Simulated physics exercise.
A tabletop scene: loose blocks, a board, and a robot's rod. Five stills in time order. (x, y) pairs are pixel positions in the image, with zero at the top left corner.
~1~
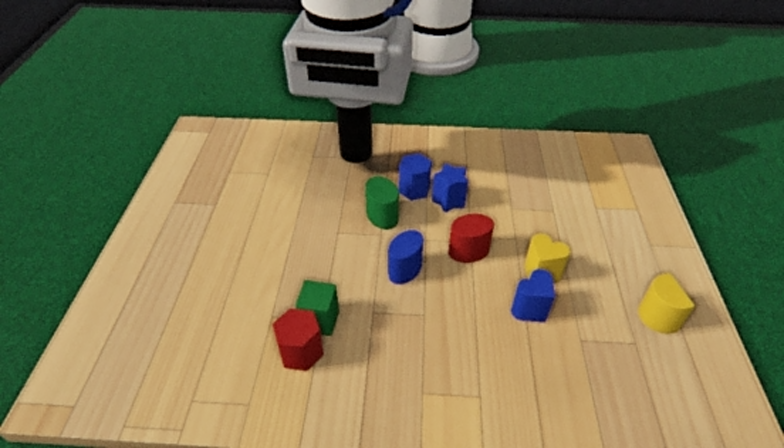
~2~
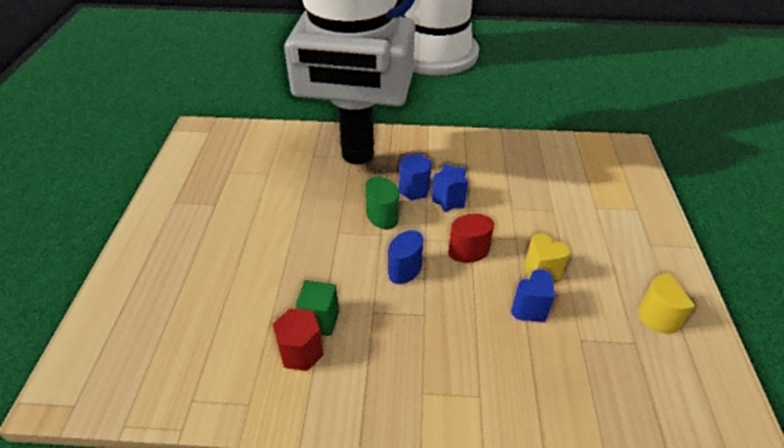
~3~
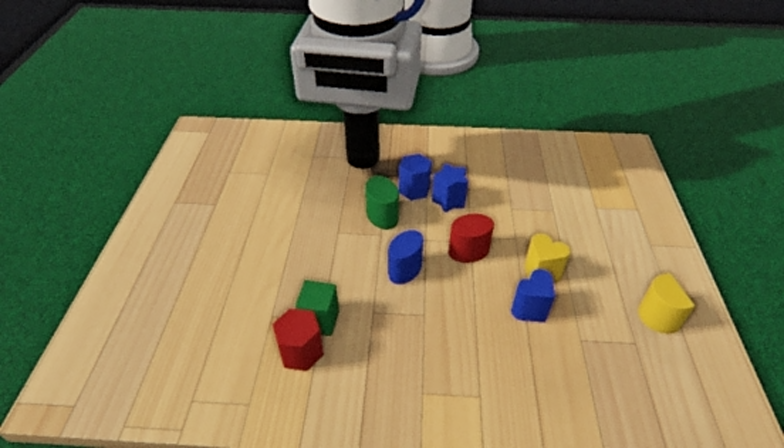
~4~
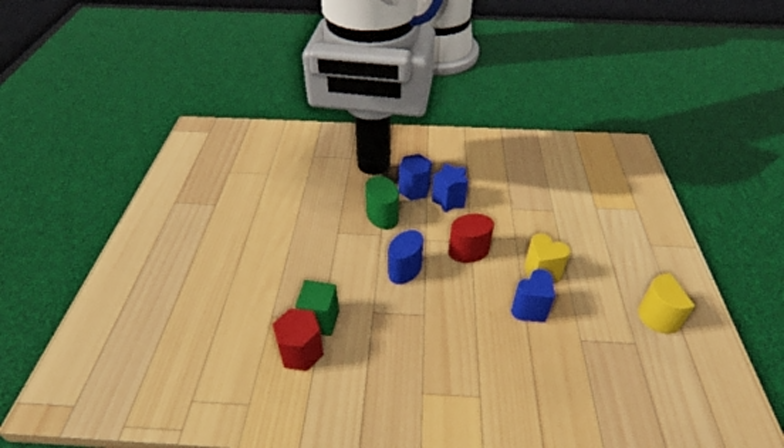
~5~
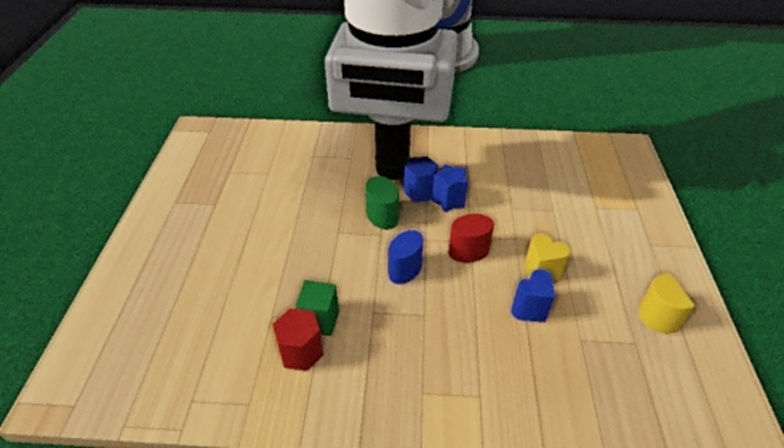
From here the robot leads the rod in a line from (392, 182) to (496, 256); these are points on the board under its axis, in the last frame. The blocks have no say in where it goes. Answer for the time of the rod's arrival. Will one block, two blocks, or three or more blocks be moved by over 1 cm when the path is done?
I reckon the push displaces three or more of the blocks by more than 1 cm.
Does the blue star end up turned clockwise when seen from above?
I expect not.
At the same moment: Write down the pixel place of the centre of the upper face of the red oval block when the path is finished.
I'd place it at (494, 255), taking the centre of its top.
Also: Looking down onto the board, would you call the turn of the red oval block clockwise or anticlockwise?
From above, the turn goes clockwise.
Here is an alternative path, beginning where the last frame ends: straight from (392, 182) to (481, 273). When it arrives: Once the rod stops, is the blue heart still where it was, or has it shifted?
By the last moment, the blue heart will still be in its place.
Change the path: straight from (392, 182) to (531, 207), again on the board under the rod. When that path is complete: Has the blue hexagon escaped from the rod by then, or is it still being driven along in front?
Beside or behind.
The first path, step by step. One third of the way, rod (425, 193); blue hexagon (459, 185), turned 15° anticlockwise; blue star (490, 184), turned 35° anticlockwise.
Two thirds of the way, rod (460, 217); blue hexagon (499, 201), turned 55° anticlockwise; blue star (518, 186), turned 75° anticlockwise.
At the end, rod (499, 244); green oval block not moved; blue hexagon (523, 210), turned 120° anticlockwise; blue star (521, 186), turned 95° anticlockwise; red oval block (494, 255), turned 55° clockwise.
